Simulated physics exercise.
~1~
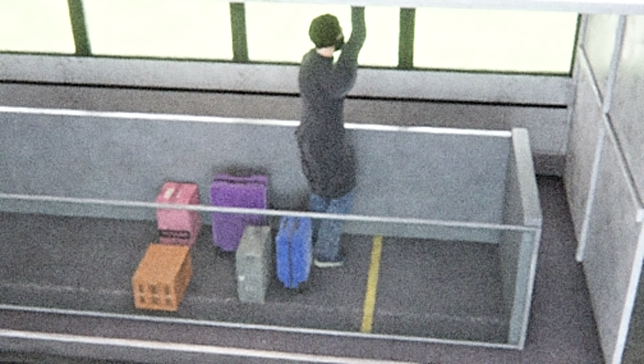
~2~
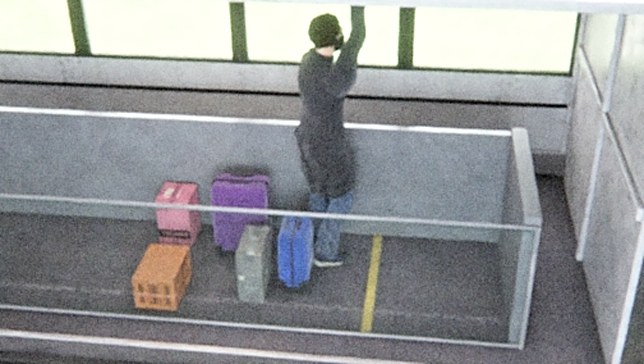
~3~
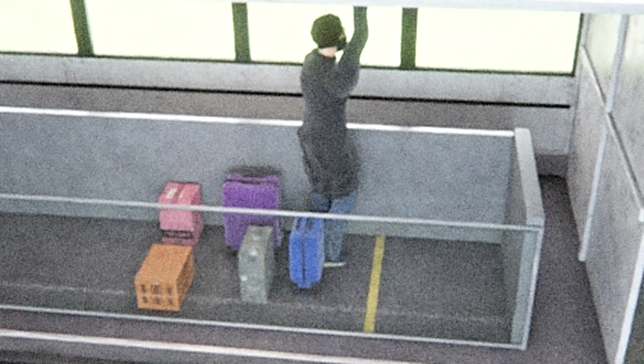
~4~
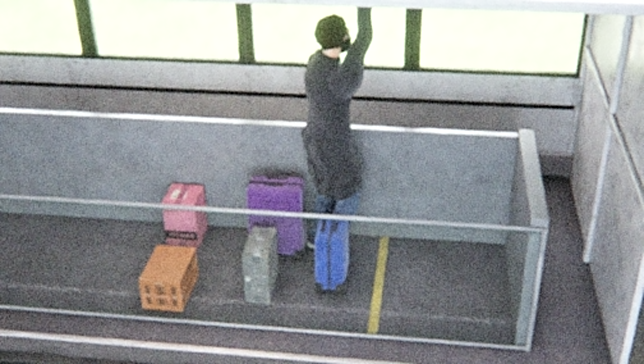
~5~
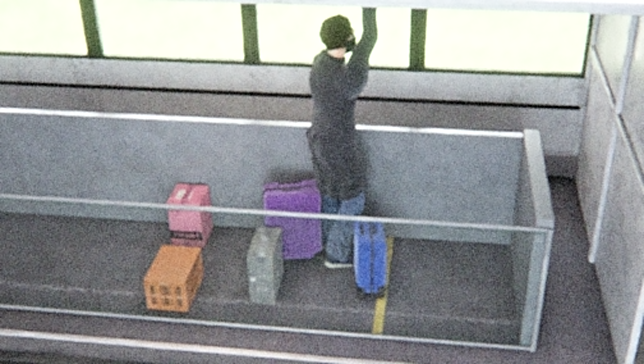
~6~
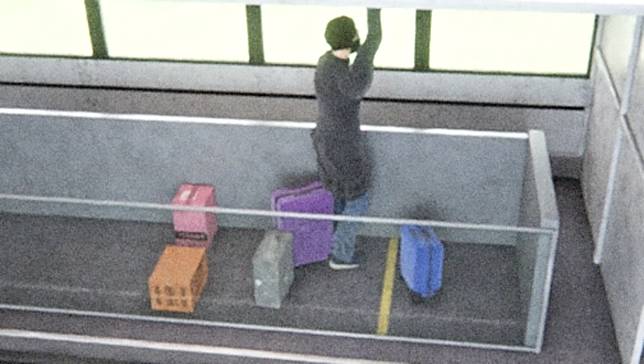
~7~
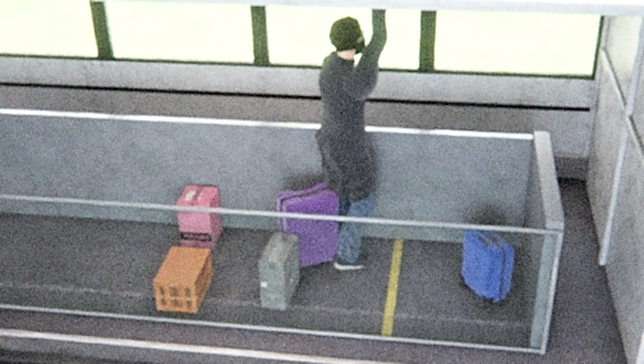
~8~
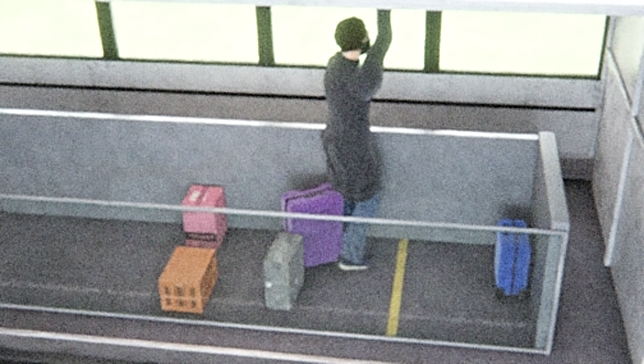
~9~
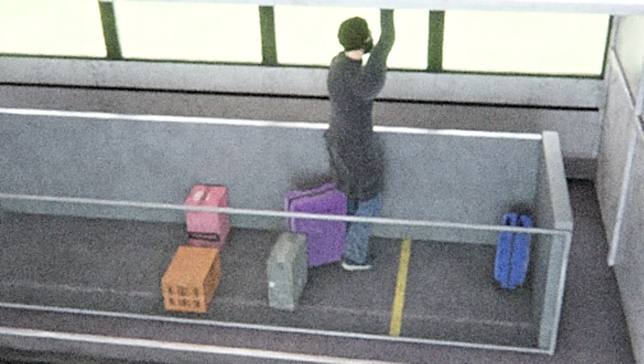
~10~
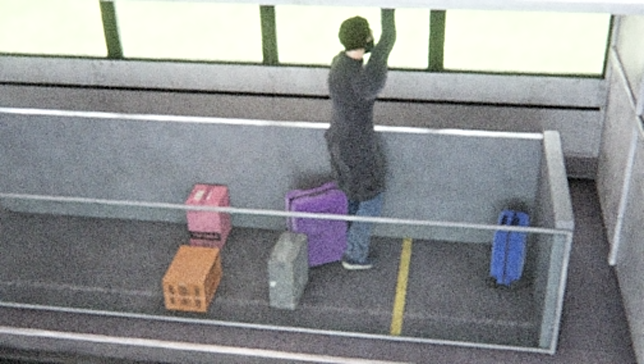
A person in a dark coat and green cap stands gripping an overhead support in a bus luggage bay, seen from above through a clear front panel. A purple suitcase and a smaller blue one stand near the person's legs, with a pink pack, an orange crate and a grey carton to the left and a yellow line to the right. The two suitcases begin sliding right. The blue one crosses the line, turning as it rolls towards the right end, while the purple one slows beside the person. Finally, the blue case rests beyond the line and the others remain short of it.
